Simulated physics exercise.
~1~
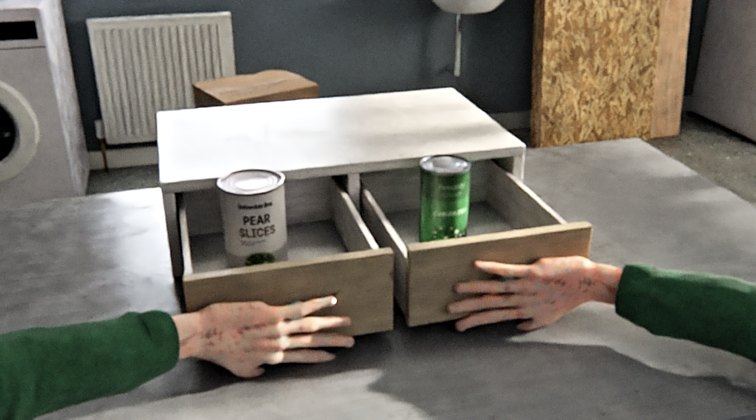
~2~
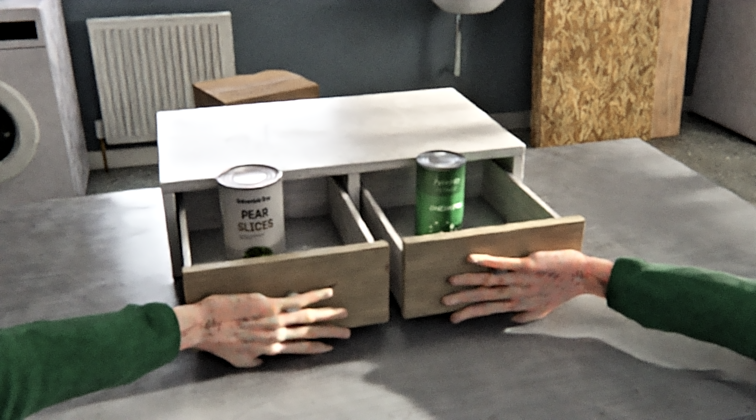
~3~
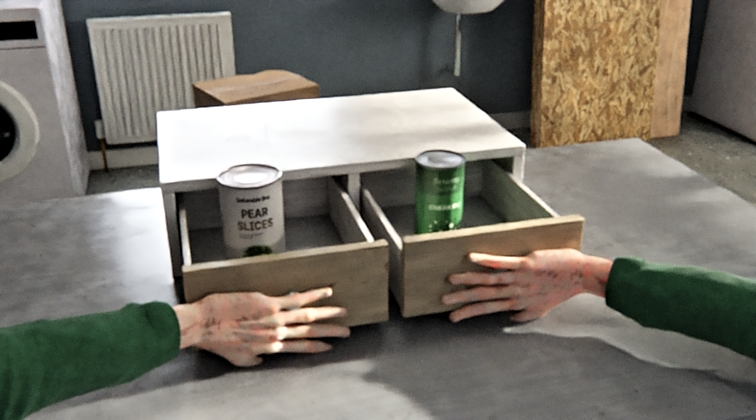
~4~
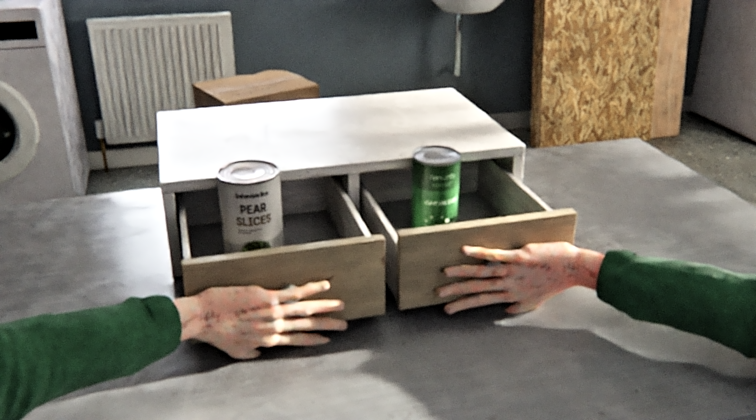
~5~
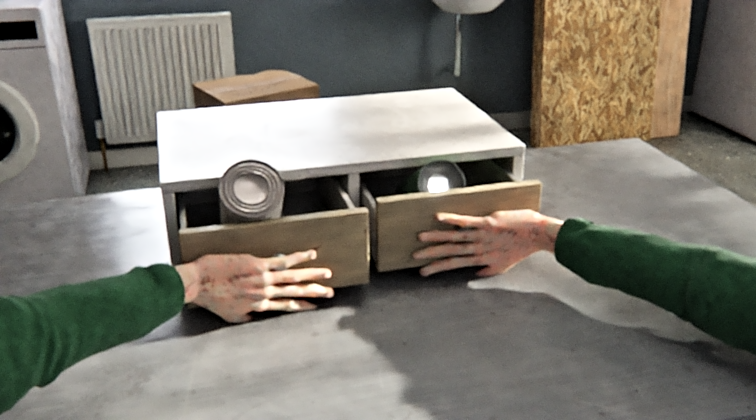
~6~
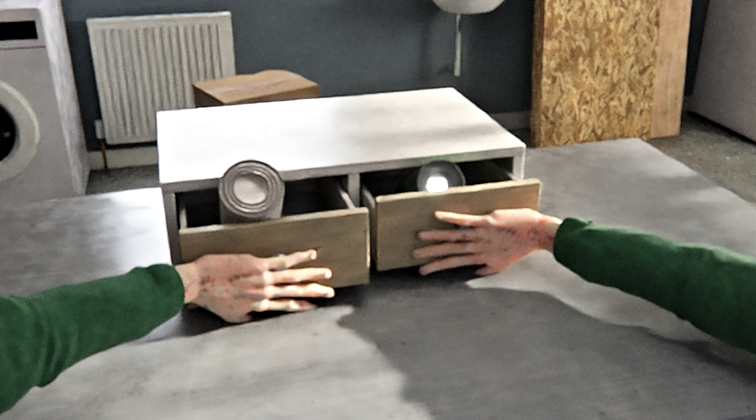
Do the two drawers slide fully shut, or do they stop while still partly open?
Both drawers stop partly open, with the cans leaning at the front edge of the cabinet and the hands still resting on the drawer fronts.
